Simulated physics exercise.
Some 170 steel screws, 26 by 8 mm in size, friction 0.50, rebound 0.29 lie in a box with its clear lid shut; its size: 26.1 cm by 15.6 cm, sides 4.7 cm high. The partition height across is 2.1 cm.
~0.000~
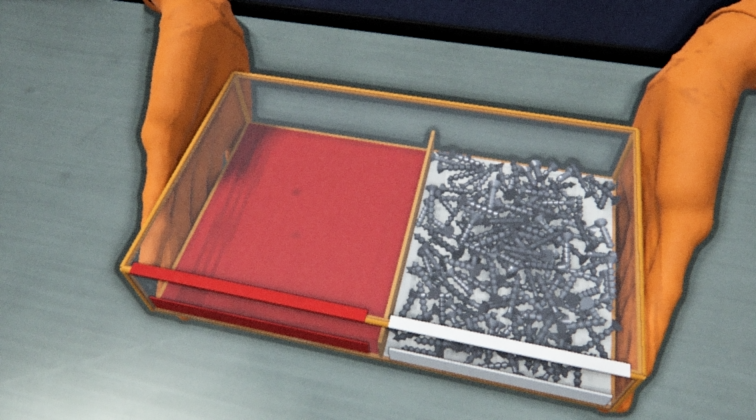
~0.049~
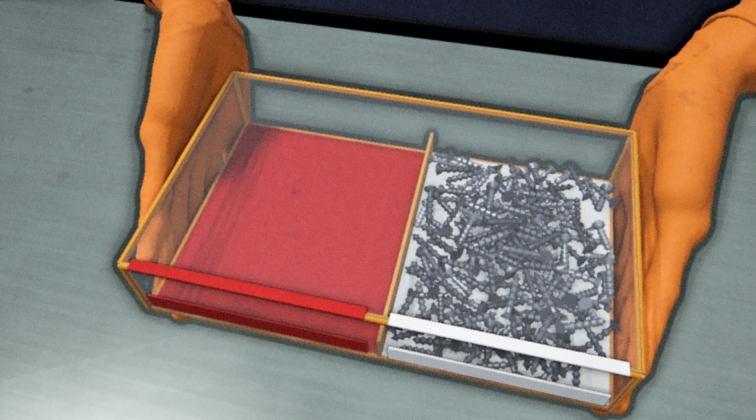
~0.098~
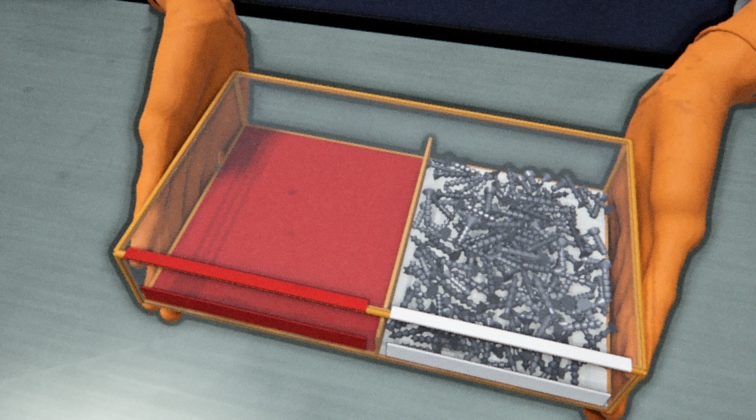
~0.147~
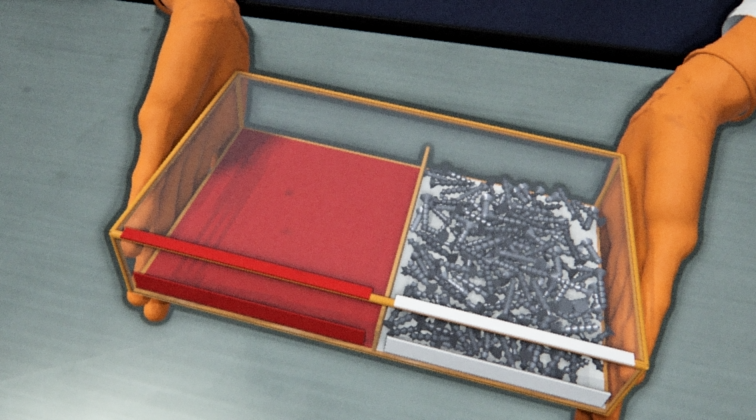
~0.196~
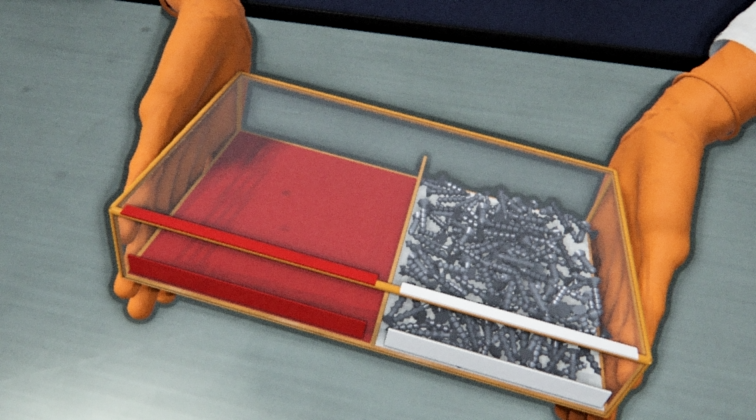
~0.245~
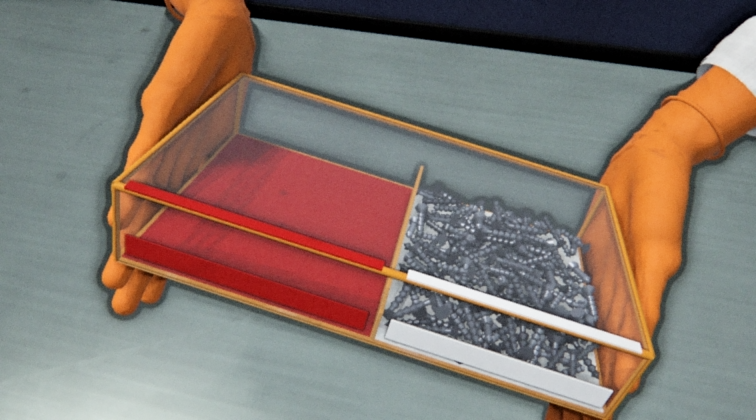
Clear box holding steel screws on its white right half, red half empty, tilting toward the back right in orange-gloved hands.
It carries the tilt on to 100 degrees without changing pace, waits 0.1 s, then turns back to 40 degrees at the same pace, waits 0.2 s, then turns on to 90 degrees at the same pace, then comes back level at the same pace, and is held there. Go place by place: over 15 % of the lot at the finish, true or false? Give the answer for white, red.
White compartment: True, red compartment: False.
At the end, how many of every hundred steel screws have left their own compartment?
About 0 %.
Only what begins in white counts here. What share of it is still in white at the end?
My estimate is some 100 in a hundred.
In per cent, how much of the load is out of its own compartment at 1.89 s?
My estimate is about 0 percent at that moment.
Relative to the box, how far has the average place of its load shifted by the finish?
The shift is roughly 4.5 cm.
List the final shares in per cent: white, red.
White: 100, red: 0.
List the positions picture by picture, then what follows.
In the first picture, box at (364, 322); tilt 0 degrees; white 100 %.
In the second picture, box at (363, 320); tilt 1 degrees.
In the third picture, box at (364, 313); tilt 5 degrees; low side back right.
In the fourth picture, box at (367, 302); tilt 11 degrees; low side back right.
In the fifth picture, box at (371, 290); tilt 18 degrees; low side back right.
In the sixth picture, box at (377, 277); tilt 24 degrees; low side back right; white 100 %. It turns about 130 degrees a second.
After 1.14 s, tilt 88 degrees; white 100 %; middle of all pieces near (462, 331).
After 1.89 s, tilt 47 degrees; white 100 %; middle of all pieces near (508, 265).
Then, at 2.58 s, tilt 59 degrees; white 100 %; middle of all pieces near (496, 284).
After 3.24 s, tilt 0 degrees; white 100 %; middle of all pieces near (542, 194).
By 3.7 s all is still; white 100 %, red 0 %.
